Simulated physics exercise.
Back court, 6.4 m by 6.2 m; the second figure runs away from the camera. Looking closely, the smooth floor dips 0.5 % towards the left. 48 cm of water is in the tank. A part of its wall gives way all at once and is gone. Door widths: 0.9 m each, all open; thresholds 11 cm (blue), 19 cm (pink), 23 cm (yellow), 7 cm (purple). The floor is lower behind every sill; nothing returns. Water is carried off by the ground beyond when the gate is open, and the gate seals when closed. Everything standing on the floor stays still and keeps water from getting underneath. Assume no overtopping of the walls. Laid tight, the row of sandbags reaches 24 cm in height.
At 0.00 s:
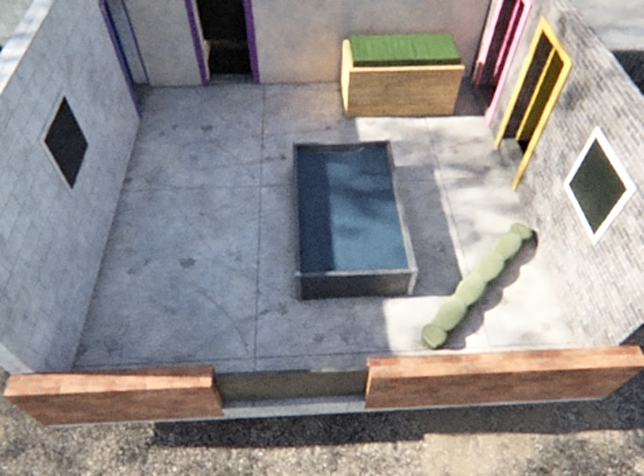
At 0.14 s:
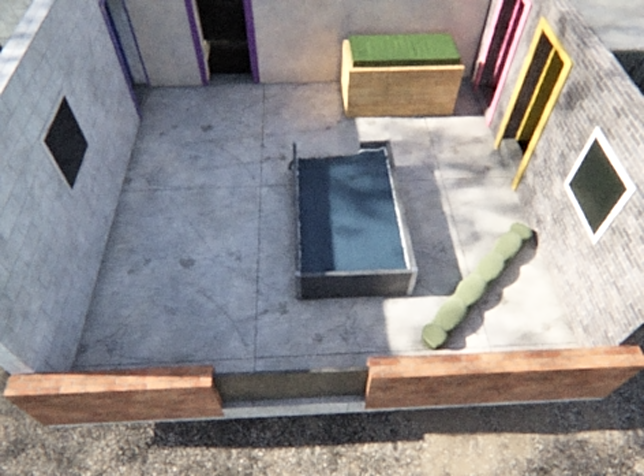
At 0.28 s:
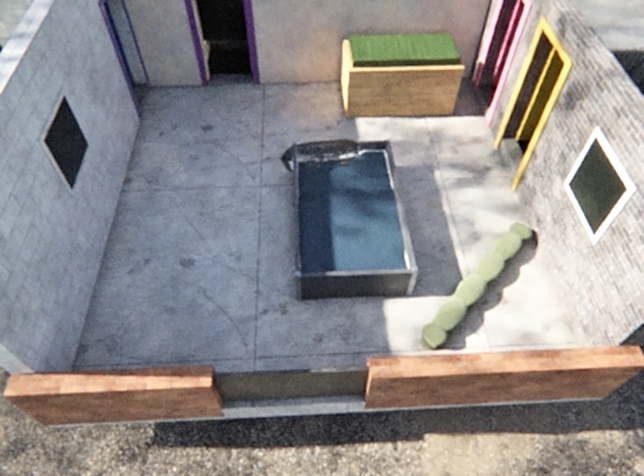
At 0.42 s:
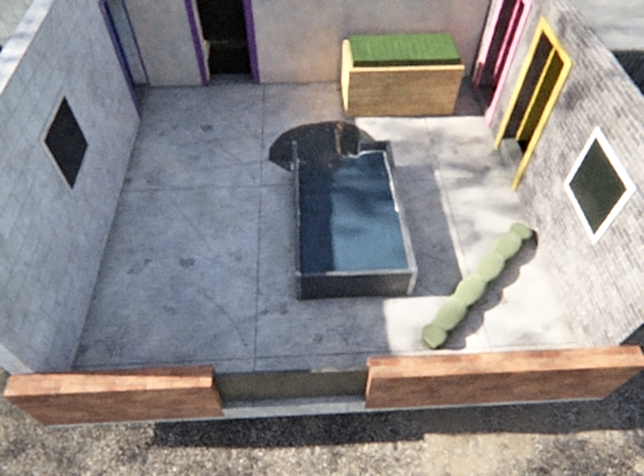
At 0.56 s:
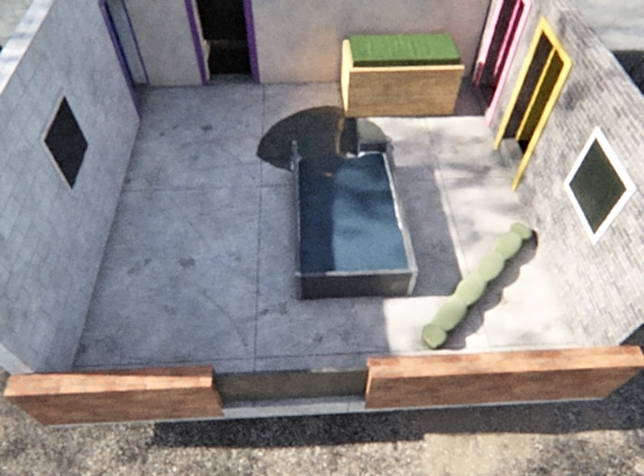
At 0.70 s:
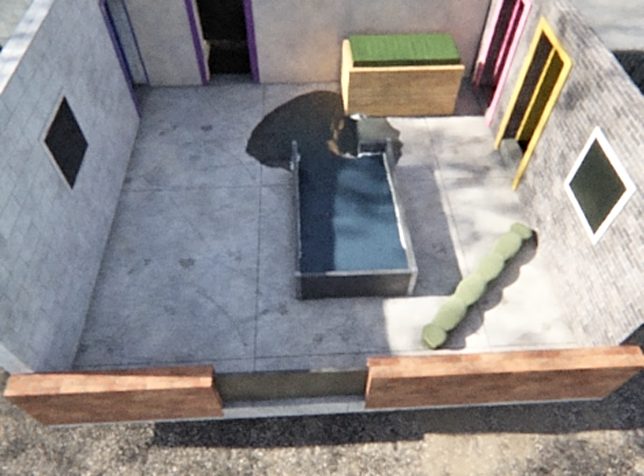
A rectangular tank of dark water sat in a walled grey courtyard near green sandbags, then its far wall gave way and water poured out behind it, spreading across the floor in a widening dark patch.
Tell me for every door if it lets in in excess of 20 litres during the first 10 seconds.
In the first 10 seconds the blue door lets in over 20 litres; the pink door does not let in over 20 litres; the yellow door does not let in over 20 litres; the purple door lets in over 20 litres.
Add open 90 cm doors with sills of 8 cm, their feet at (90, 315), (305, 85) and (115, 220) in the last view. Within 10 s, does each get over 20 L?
In turn: Below, over, not over.
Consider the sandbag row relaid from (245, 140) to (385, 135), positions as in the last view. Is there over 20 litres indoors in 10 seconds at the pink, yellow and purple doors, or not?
Against the limit, the pink door stays within it, the yellow door stays within it and the purple door stays within it.
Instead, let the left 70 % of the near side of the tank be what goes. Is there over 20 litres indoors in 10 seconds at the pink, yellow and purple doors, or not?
Pink door doesn't reach it, yellow door doesn't reach it, purple door doesn't reach it.
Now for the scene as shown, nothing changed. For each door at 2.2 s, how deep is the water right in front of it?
Readings (cm): Blue = 1; pink = 3; yellow = 0; purple = 14.
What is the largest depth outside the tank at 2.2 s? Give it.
About 29 cm at most.
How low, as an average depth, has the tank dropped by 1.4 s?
Mean depth: Some 35 cm.
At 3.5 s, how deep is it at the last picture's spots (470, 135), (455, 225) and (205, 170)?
About 3, 0 and 0 cm respectively.
After 1.4 s water covers 15 % of the floor and is deepest (27 cm) near (332, 84); blue door not reached, pink door not reached, yellow door not reached, purple door not reached.
After 2.2 s water covers 25 % of the floor and is deepest (29 cm) near (332, 84); blue door not reached, pink door 3 cm at the sill, 0 L in, yellow door not reached, purple door 14 cm at the sill, 8 L in.
After 3.5 s water covers 35 % of the floor and is deepest (24 cm) near (148, 95); blue door 23 cm at the sill, 37 L in, pink door 9 cm at the sill, 0 L in, yellow door 6 cm at the sill, 0 L in, purple door 12 cm at the sill, 34 L in.
After 6.0 s water covers 60 % of the floor and is deepest (15 cm) near (148, 95); blue door 14 cm at the sill, 116 L in, pink door 3 cm at the sill, 0 L in, yellow door 4 cm at the sill, 0 L in, purple door 7 cm at the sill, 46 L in.
After 10.0 s water covers 85 % of the floor and is deepest (9 cm) near (145, 107); blue door 9 cm at the sill, 126 L in, pink door 3 cm at the sill, 0 L in, yellow door 2 cm at the sill, 0 L in, purple door 6 cm at the sill, 48 L in.
